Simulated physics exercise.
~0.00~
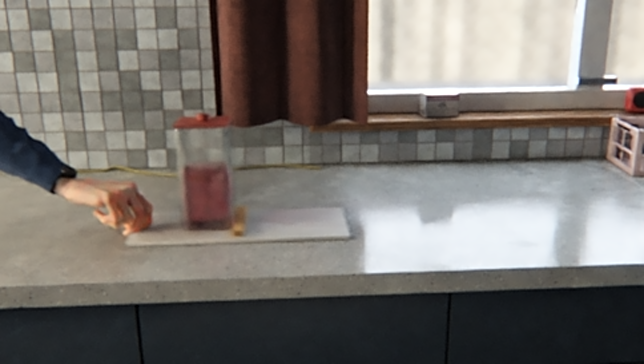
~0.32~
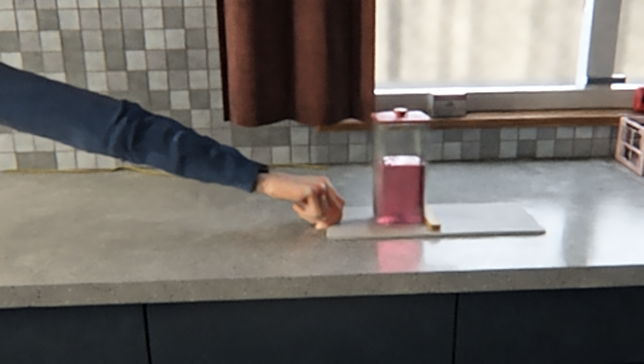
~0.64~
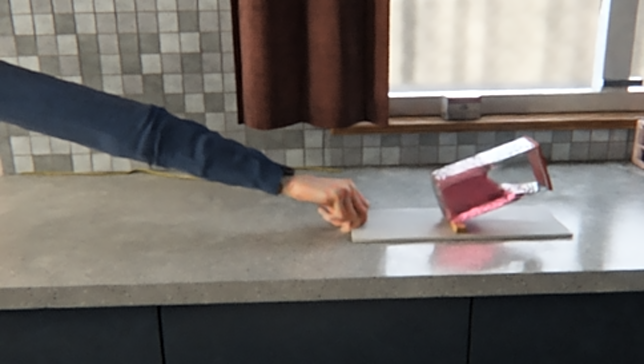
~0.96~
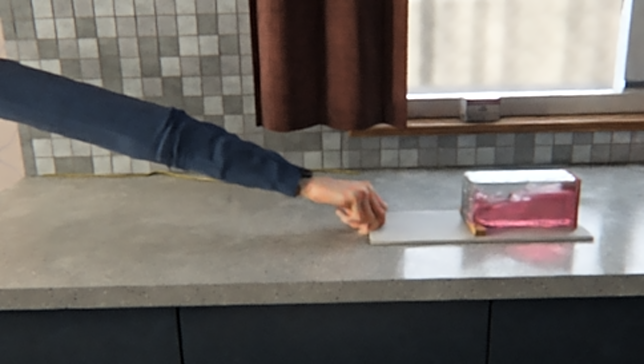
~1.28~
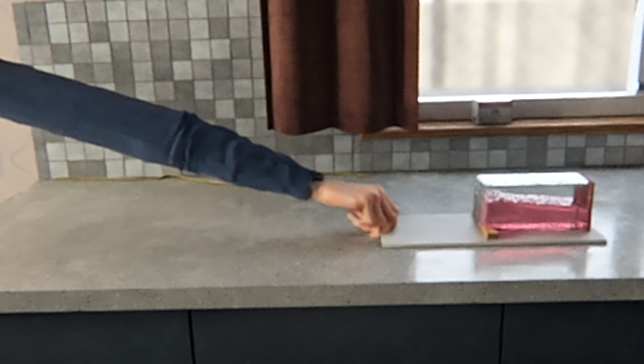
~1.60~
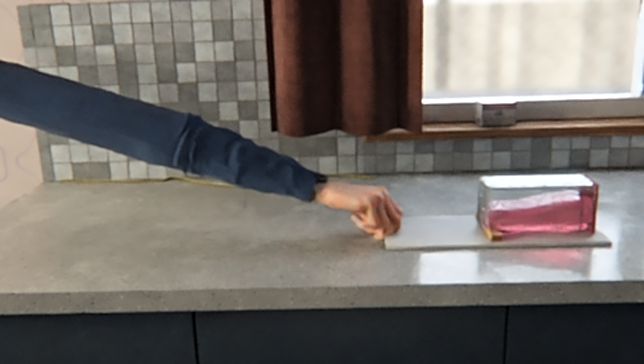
A clear canister with a red cap and pink liquid inside rode upright on a pale board as a hand slid it right along a gray counter, then it tipped over to the right and ended lying on its side on the board.
